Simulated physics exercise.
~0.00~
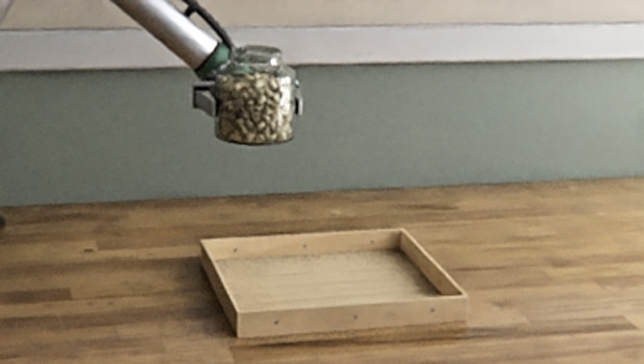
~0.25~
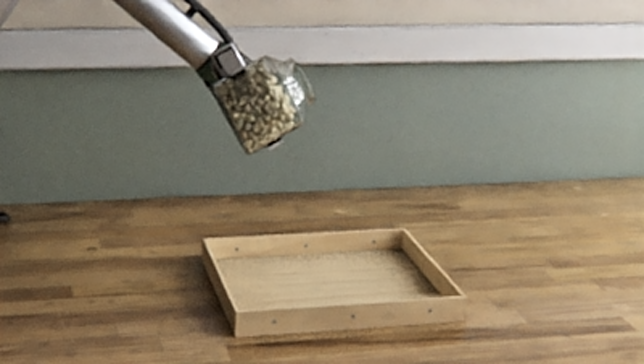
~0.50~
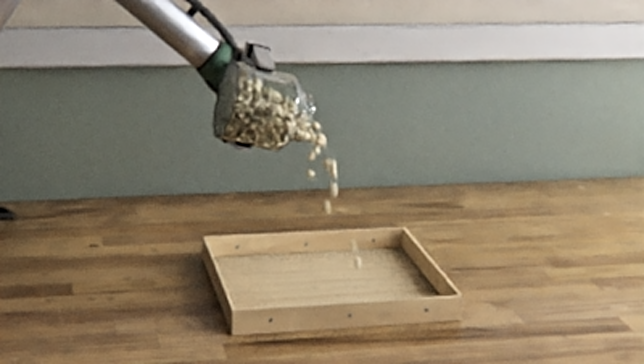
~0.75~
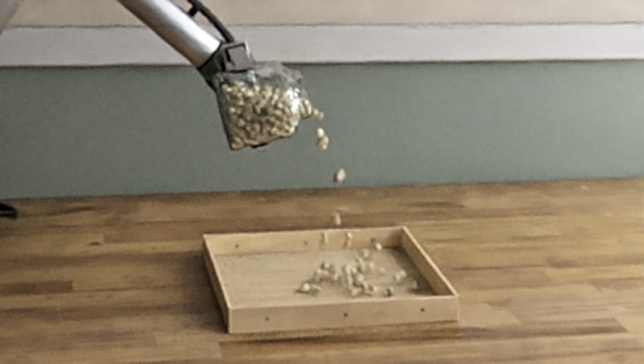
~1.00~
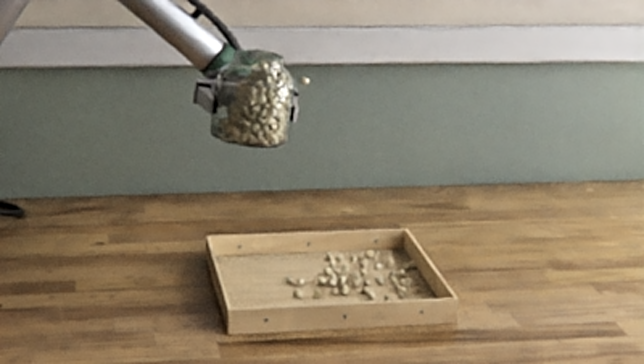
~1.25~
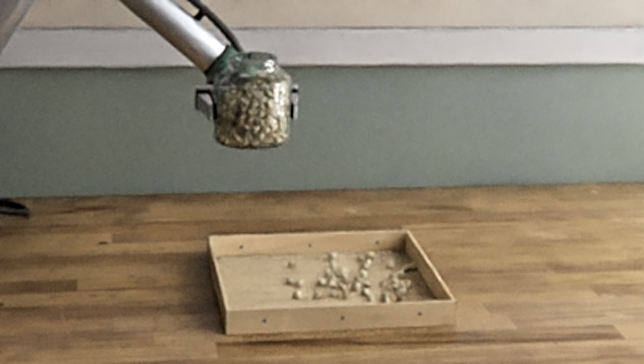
The clip shows a robot arm holding a glass jar of pale dried beans above a shallow wooden tray on a wooden table. The arm tips the jar, pouring some beans into the tray, then turns it upright again, still mostly full, with a small scattering left in the tray.
